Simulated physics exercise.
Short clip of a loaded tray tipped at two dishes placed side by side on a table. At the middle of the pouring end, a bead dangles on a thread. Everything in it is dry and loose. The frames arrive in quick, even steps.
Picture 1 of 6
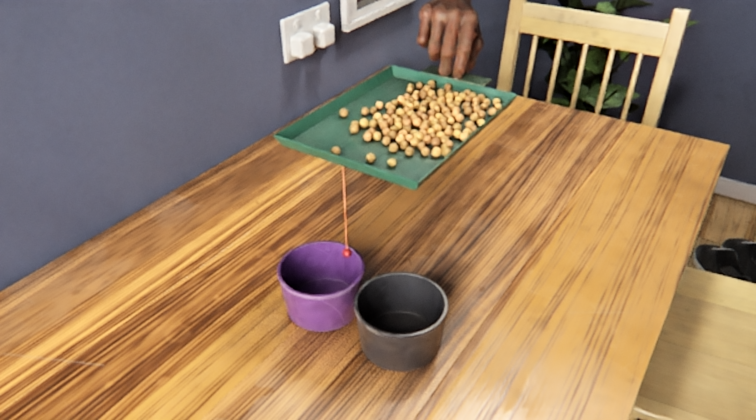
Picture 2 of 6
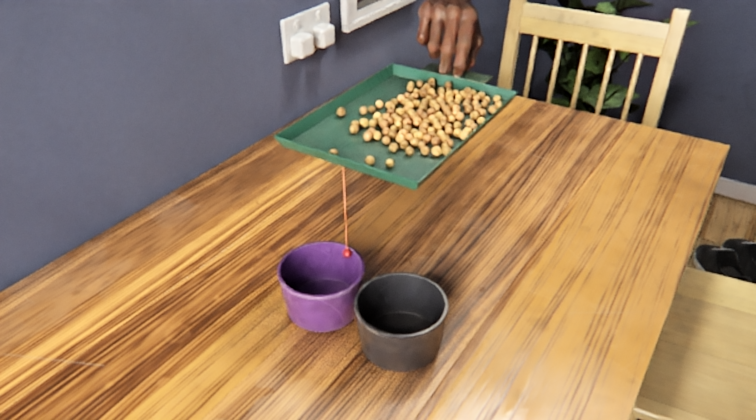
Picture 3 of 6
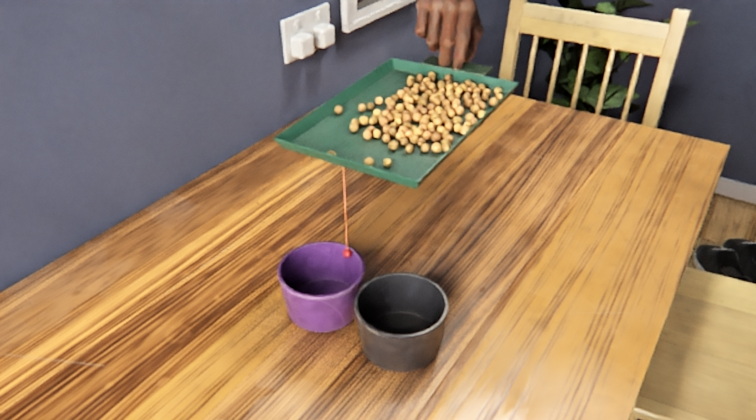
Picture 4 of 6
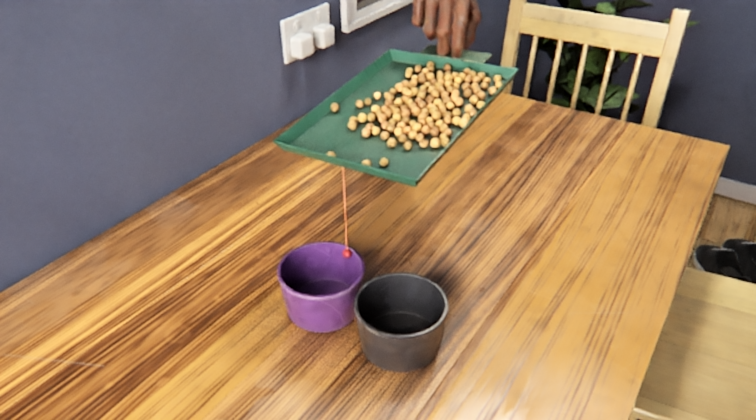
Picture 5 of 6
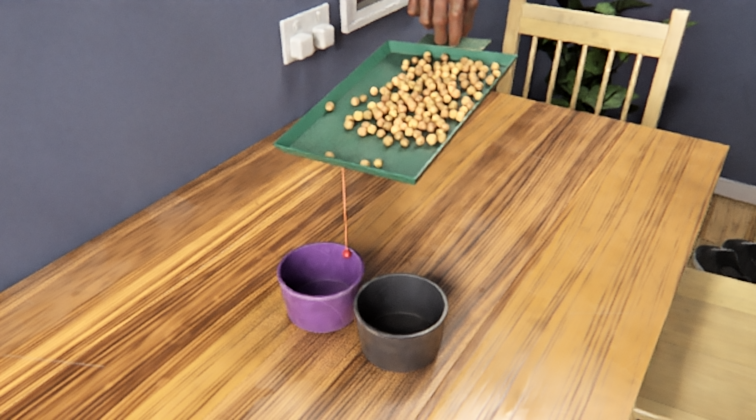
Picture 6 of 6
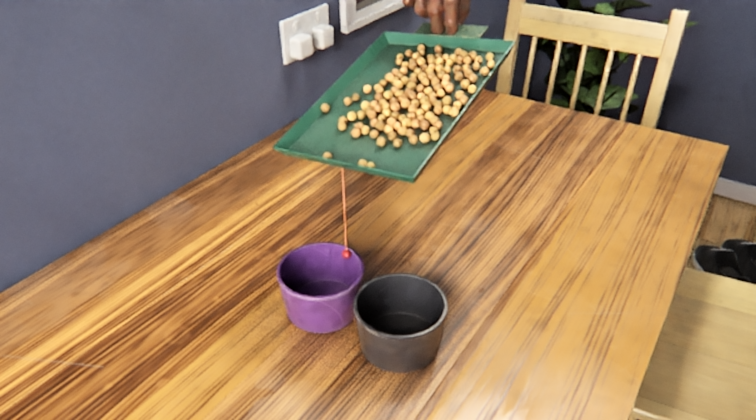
A green tray of round wooden beads, held by a hand at its far end, tilts gradually toward its near left corner above a purple dish and a black dish, and the beads begin to shift down its surface.
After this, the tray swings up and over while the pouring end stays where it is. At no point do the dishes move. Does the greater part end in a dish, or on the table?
It looks like most goes past the dishes, when all's done.
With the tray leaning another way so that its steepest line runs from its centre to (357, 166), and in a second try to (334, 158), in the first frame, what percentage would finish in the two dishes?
60 % and 40 %.
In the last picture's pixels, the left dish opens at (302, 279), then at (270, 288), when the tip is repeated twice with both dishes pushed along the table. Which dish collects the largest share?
The left of the pair the first time, the left of the pair the second.
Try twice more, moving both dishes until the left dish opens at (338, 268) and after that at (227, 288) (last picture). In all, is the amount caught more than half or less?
Result, first setup: A minority share; second setup: A minority share.
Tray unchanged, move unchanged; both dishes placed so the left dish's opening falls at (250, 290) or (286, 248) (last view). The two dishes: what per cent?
Trial 1 around 20 percent, trial 2 around 60 percent.
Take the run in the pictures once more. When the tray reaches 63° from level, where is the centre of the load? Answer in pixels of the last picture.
Look around (275, 263) in the last picture.
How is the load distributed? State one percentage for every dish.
Left dish around 20, right dish around 0, both in a hundred.
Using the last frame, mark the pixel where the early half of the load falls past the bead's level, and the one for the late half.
The early half goes through (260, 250), the late half through (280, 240).
Shortly afterwards, tray tipped steeply; near a quarter on the tray; a little in the left dish; near half outside both; near a quarter in the air.
Next, tray tipped past a quarter turn; near a quarter in the left dish; the bulk outside both.
Some moments later, tray tipped past a quarter turn; near a quarter in the left dish; the bulk outside both.
In the end, tray tipped past a quarter turn; none at all in the right dish; near a quarter in the left dish; the bulk outside both.
